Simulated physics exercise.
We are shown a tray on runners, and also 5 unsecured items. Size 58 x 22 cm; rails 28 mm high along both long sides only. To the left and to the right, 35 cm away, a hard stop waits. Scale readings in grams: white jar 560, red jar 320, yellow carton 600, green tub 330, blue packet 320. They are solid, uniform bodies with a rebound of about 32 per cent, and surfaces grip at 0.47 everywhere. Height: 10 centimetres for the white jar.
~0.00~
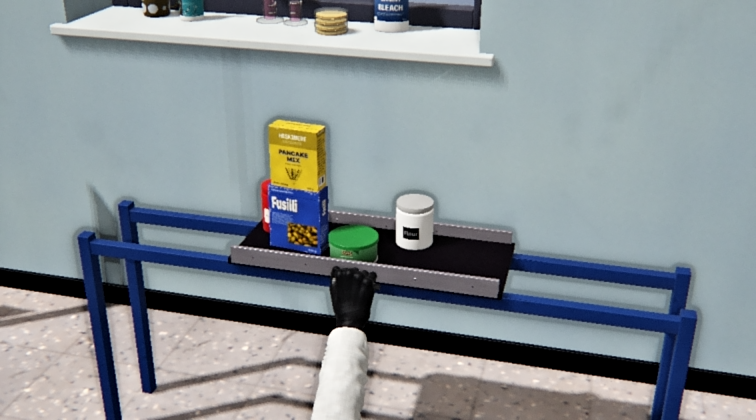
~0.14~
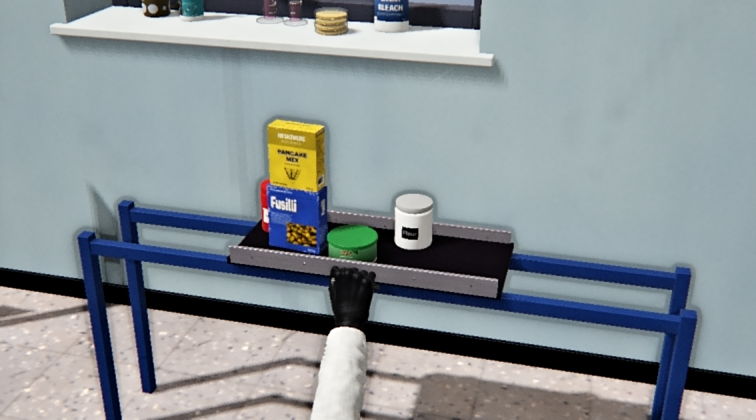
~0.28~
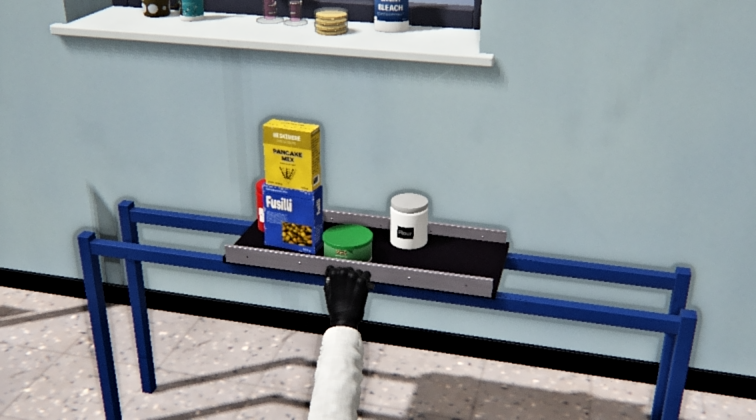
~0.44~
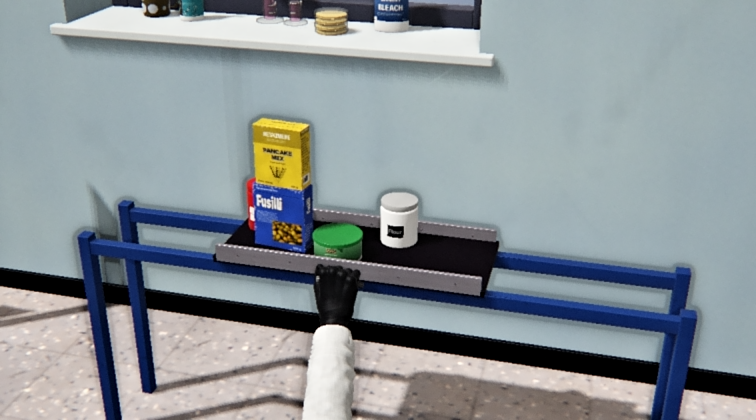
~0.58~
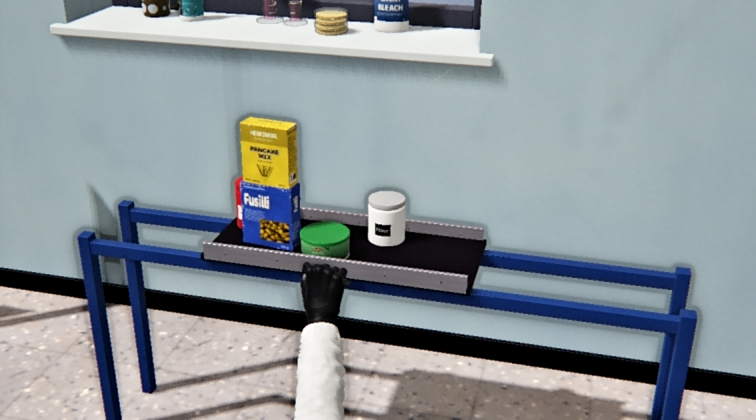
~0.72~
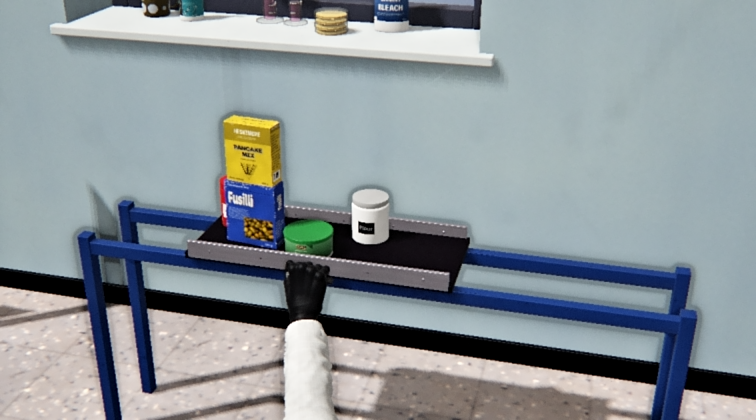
Below a windowsill, on a blue metal frame, a black-gloved hand slid a tray of boxes, a white jar and a green tub slowly left, the yellow carton riding on top of the blue packet.
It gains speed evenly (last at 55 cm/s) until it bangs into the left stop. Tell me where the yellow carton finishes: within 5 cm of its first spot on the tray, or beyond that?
It ends near where it began.
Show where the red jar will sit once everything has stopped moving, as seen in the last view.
Resting point, approx. (131, 189) px.
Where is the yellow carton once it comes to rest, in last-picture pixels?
You'll find it at about (146, 140).
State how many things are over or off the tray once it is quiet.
I count 0.
After 1.32 s, tray moved 35 cm left.
After 1.42 s, tray moved 35 cm left; yellow carton 6° off upright near (135, 136); blue packet 6° off upright; red jar moved 3 cm.
In the end (2.1 s), all 5 under 5 cm from the start. At the end, from the last picture's camera, yellow carton near (145, 140).
